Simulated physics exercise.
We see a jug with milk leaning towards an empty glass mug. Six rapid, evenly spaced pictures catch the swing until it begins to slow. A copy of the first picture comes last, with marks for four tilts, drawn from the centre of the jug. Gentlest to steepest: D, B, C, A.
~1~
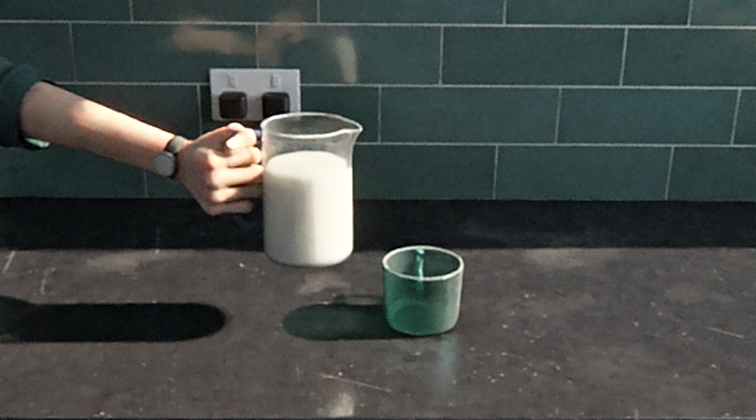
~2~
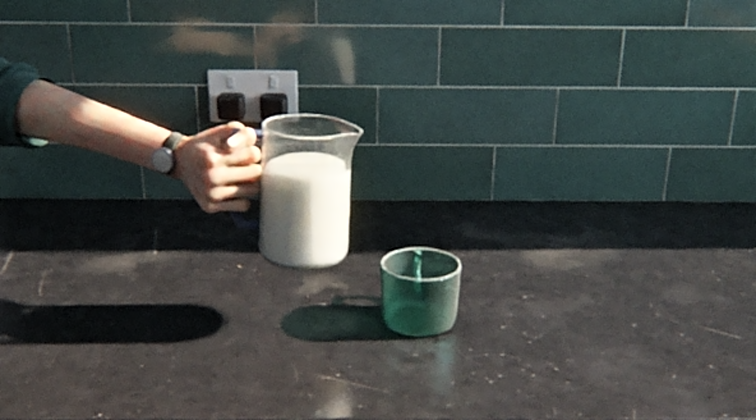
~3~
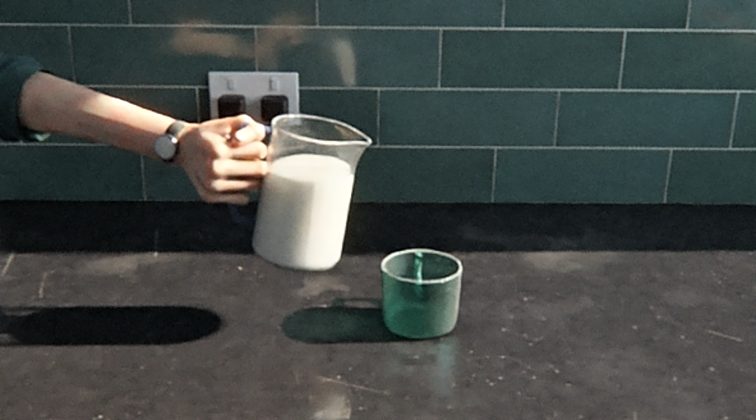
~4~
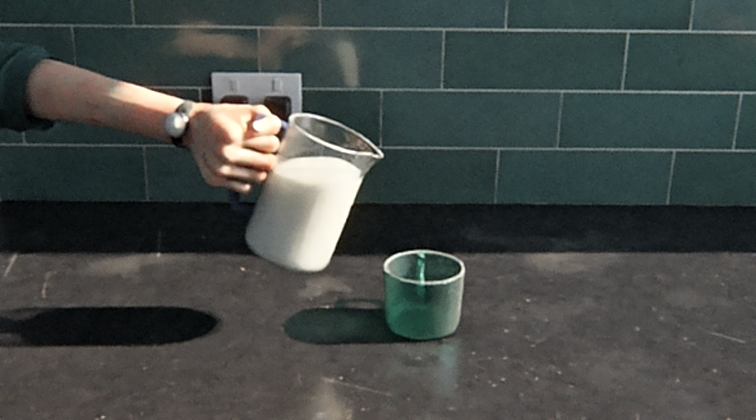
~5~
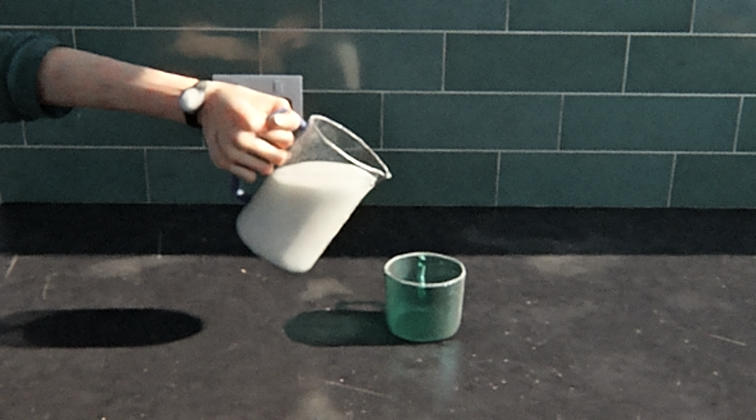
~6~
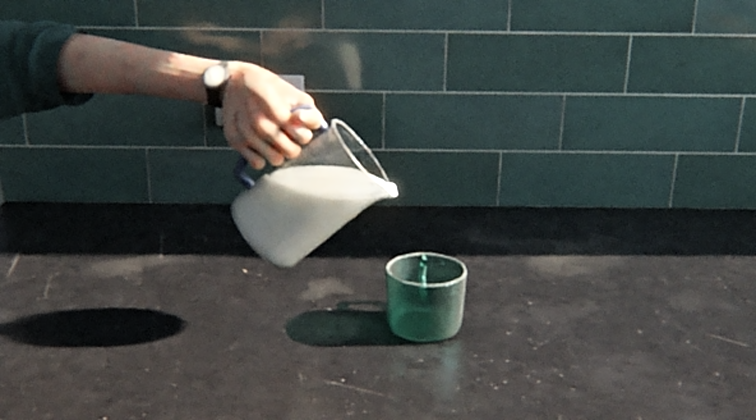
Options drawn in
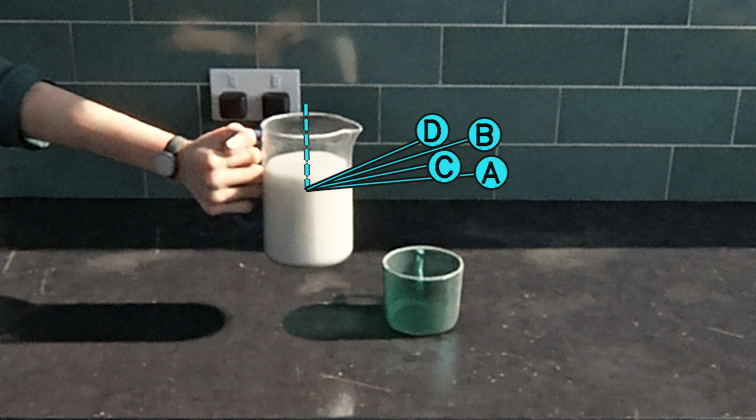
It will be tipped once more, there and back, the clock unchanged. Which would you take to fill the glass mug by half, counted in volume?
D is best.
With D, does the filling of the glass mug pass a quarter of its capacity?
Yes, clearly.
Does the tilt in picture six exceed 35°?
Yes.
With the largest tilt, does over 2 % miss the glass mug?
Yes.
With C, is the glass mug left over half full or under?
Over half.
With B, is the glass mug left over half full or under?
Over.
On the marked copy, A at (474, 174); B at (468, 139); C at (426, 165); D at (418, 141).
For line A, the glass mug ends with about 86 % of what it can hold; 20 % of the milk is spilt.
For line B, the glass mug ends with about 73 % of what it can hold.
For line C, the glass mug ends with about 86 % of what it can hold; 8 % of the milk is spilt.
For line D, the glass mug ends with about 49 % of what it can hold.
